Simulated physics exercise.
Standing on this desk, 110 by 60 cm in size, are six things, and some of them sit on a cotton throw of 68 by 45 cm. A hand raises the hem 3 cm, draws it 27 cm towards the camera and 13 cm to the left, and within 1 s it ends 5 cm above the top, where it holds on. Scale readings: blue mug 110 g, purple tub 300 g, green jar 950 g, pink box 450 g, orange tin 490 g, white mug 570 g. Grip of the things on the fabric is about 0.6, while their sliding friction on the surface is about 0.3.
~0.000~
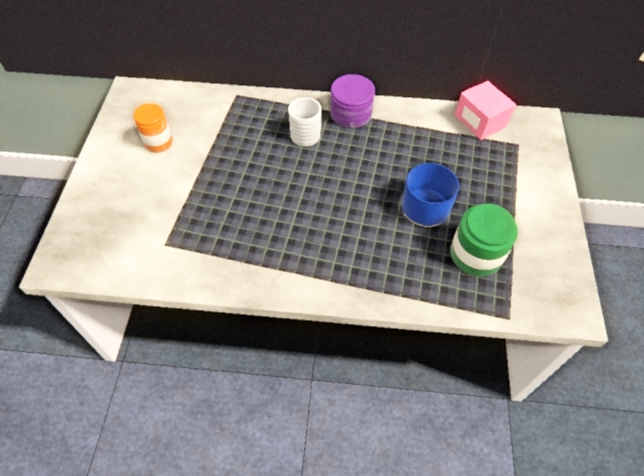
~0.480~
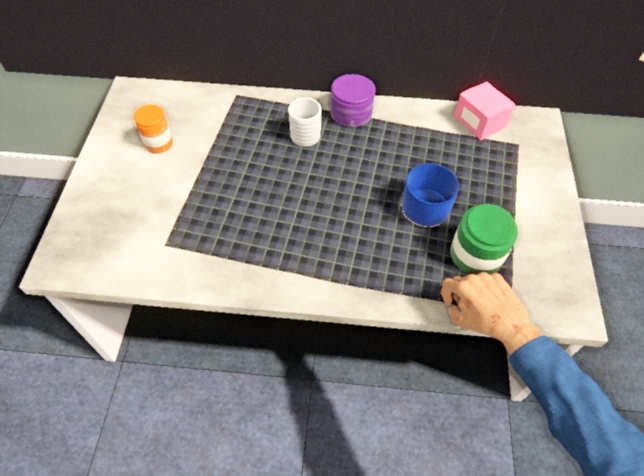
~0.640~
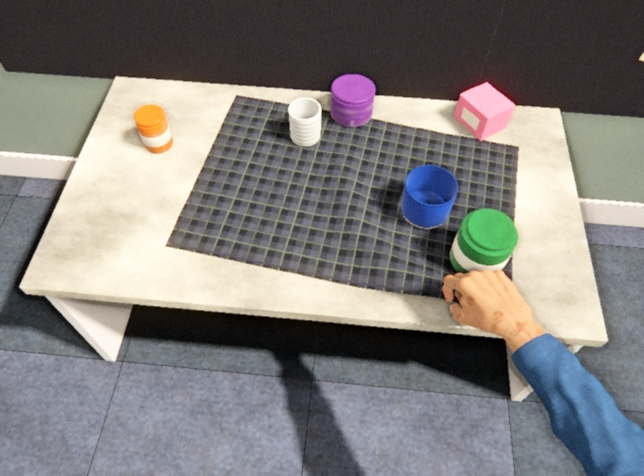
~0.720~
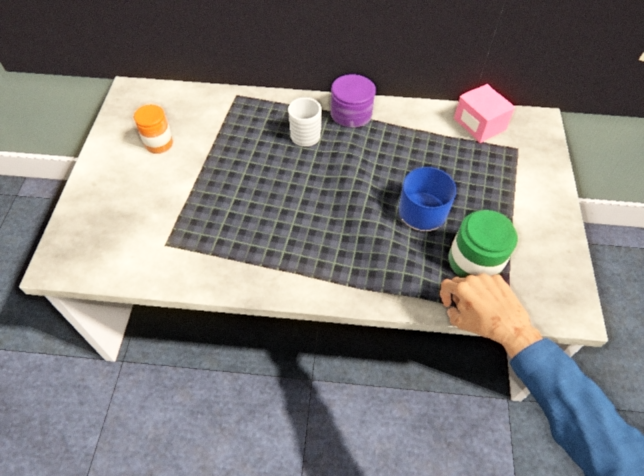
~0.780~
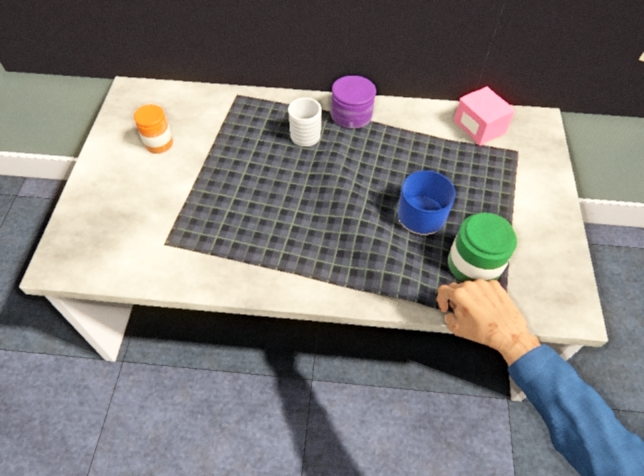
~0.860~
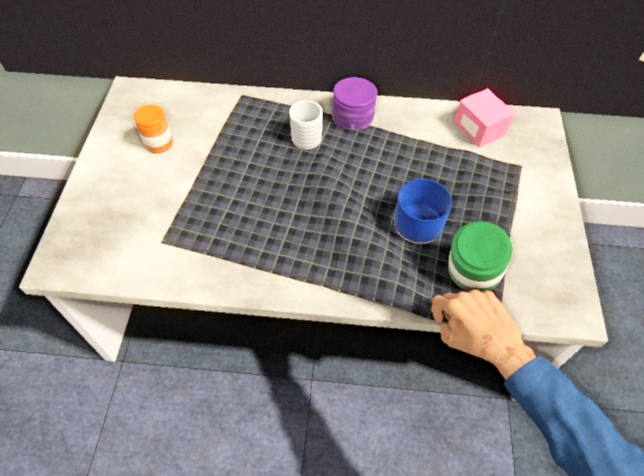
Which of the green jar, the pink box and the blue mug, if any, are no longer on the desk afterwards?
As I see it, I think the green jar won't hold out up there, I think the pink box will hold out up there, I think the blue mug won't hold out up there.
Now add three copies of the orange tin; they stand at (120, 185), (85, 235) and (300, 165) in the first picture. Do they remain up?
In turn: Stays on, remains, stays up.
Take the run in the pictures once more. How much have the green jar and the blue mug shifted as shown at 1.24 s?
Estimate: Green jar near 20 cm, blue mug near 20 cm.
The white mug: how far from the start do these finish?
As for the white mug, it finishes off the top.
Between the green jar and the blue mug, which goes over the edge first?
The green one leads the way.
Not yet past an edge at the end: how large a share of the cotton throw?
Some 0 in a hundred.
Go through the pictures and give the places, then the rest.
The first frame shows green jar (492, 223); pink box (489, 99); blue mug (433, 183); cotton throw corners (164, 246) (236, 95) (519, 145) (510, 321).
The second frame shows cotton throw corners (164, 246) (236, 95); grip (450, 303).
The third frame shows green jar (492, 228); blue mug (432, 185); cotton throw corners (165, 246) (236, 95); grip (451, 301).
The fourth frame shows green jar (491, 230); blue mug (430, 187); pink box (488, 102); cotton throw corners (164, 246) (236, 95); grip (449, 305).
The fifth frame shows green jar (490, 233); blue mug (429, 191); pink box (488, 104); cotton throw corners (164, 245) (237, 95); grip (446, 311).
The sixth frame shows green jar (487, 241); pink box (488, 107); blue mug (425, 200); cotton throw corners (161, 243) (242, 95) (522, 166); grip (440, 321).
At 1.0 s, 90 % of the cotton throw is still over the top; blue mug 11 cm off its start, green jar lifted 6 cm, pink box 2 cm off its start.
At 1.2 s, 80 % of the cotton throw is still over the top; green jar lifted 8 cm, blue mug 18 cm off its start, pink box 2 cm off its start.
At 1.4 s, 65 % of the cotton throw is still over the top; green jar on its side, 30 cm off its start at (394, 372), blue mug 16 cm off its start at (385, 244), pink box 2 cm off its start at (487, 107).
At 1.6 s, 45 % of the cotton throw is still over the top; green jar over the edge, blue mug lifted 5 cm, pink box 2 cm off its start.
At 3.2 s, 0 % of the cotton throw is still over the top; green jar over the edge, blue mug over the edge, pink box 2 cm off its start at (487, 107), white mug over the edge.
